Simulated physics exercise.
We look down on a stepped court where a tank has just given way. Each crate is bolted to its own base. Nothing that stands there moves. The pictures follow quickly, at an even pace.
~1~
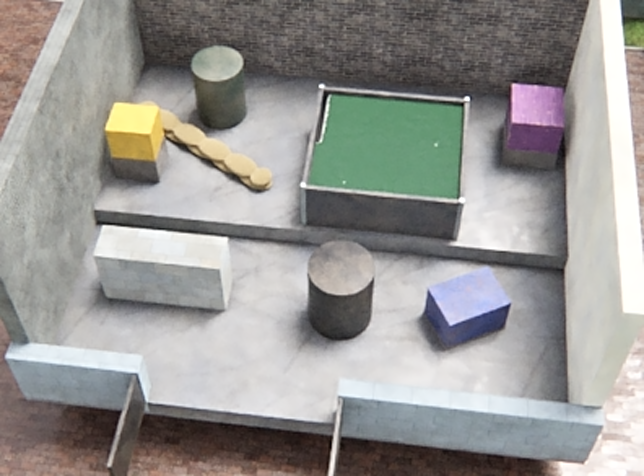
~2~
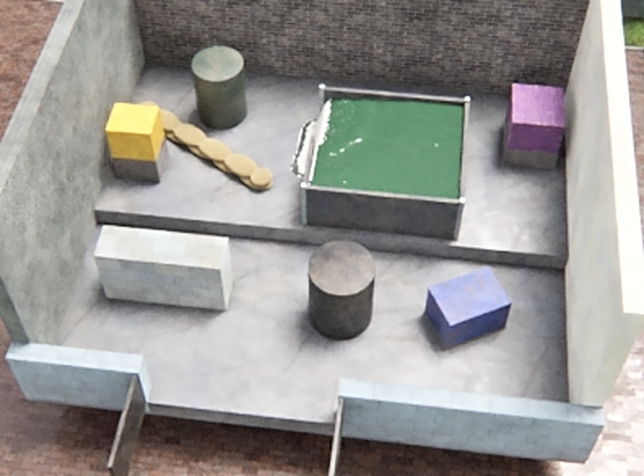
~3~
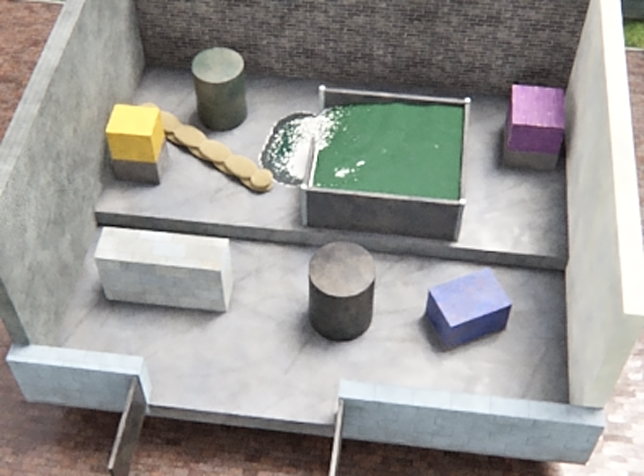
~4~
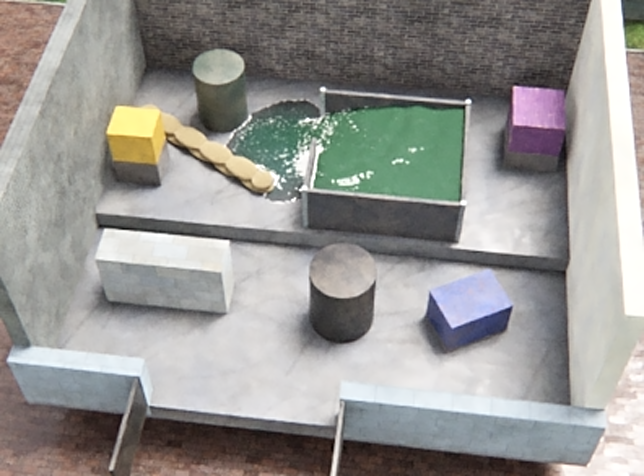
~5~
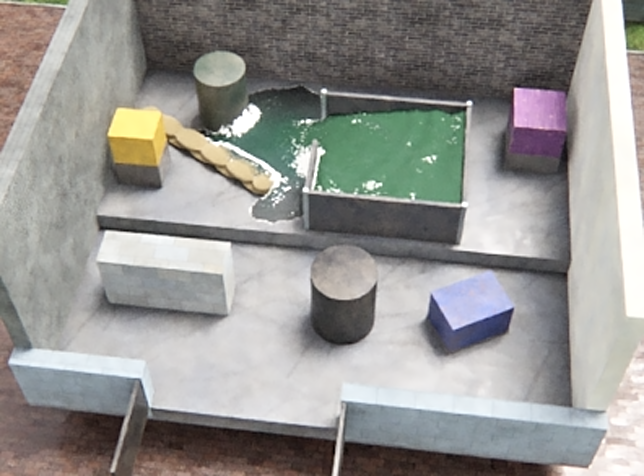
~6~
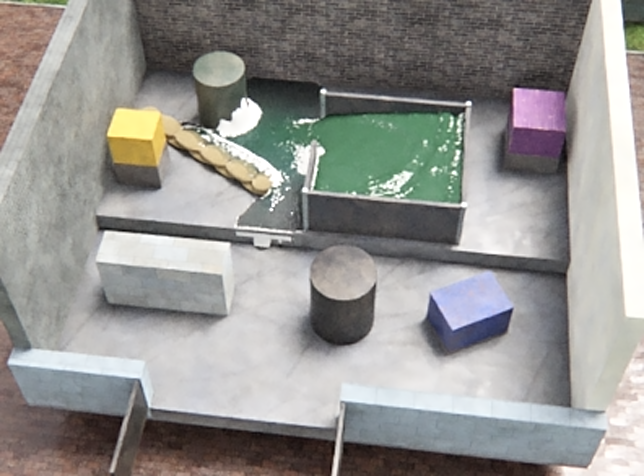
The footage shows green water pouring from the left side of a walled tank on a stepped court, spreading left across the upper level to a dark green cylinder and a tan jointed strip, then reaching the step's edge.
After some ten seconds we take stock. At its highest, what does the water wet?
The purple crate escapes dry; the yellow crate escapes dry; the blue crate is wetted.
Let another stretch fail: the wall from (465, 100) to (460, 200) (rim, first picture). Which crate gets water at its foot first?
I say the crate marked purple.
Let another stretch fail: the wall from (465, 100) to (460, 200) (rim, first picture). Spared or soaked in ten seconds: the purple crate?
Then: Purple crate ends up wet.
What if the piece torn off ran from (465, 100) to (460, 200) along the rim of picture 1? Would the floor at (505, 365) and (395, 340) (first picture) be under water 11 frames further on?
As listed: Covered, free of water.
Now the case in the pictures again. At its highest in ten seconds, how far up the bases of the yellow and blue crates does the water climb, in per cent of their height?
In turn 60 and 260 per cent.
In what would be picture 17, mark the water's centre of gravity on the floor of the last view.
Near (316, 159).
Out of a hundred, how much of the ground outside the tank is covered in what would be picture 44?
Close to 70 %.
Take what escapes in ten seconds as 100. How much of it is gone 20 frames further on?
About 0 per cent.
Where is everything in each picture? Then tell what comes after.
The first picture shows still water in the water tank at (388, 146).
In the second picture, the front is at (312, 124), out from the gap at (320, 139).
In the third picture, the front is at (267, 166), out from the gap at (320, 141).
In the fourth picture, water pours out at (321, 144) and has run to (230, 155).
In the fifth picture, the front is at (197, 136), out from the gap at (322, 145).
In the sixth picture, water pours out at (321, 145) and has run to (178, 128).
A moment on, water covers 25 % of the floor; the purple crate not reached, the yellow crate water round its plinth, the blue crate not reached.
Next, water covers 30 % of the floor; the purple crate not reached, the yellow crate water round its plinth, the blue crate not reached.
Then, water covers 50 % of the floor; the purple crate water round its plinth, the yellow crate water round its plinth, the blue crate not reached.
Later, water covers 70 % of the floor; the purple crate water round its plinth, the yellow crate water round its plinth, the blue crate not reached.
In the end, water covers 90 % of the floor; the purple crate stayed above the water, the yellow crate stayed above the water, the blue crate was topped.
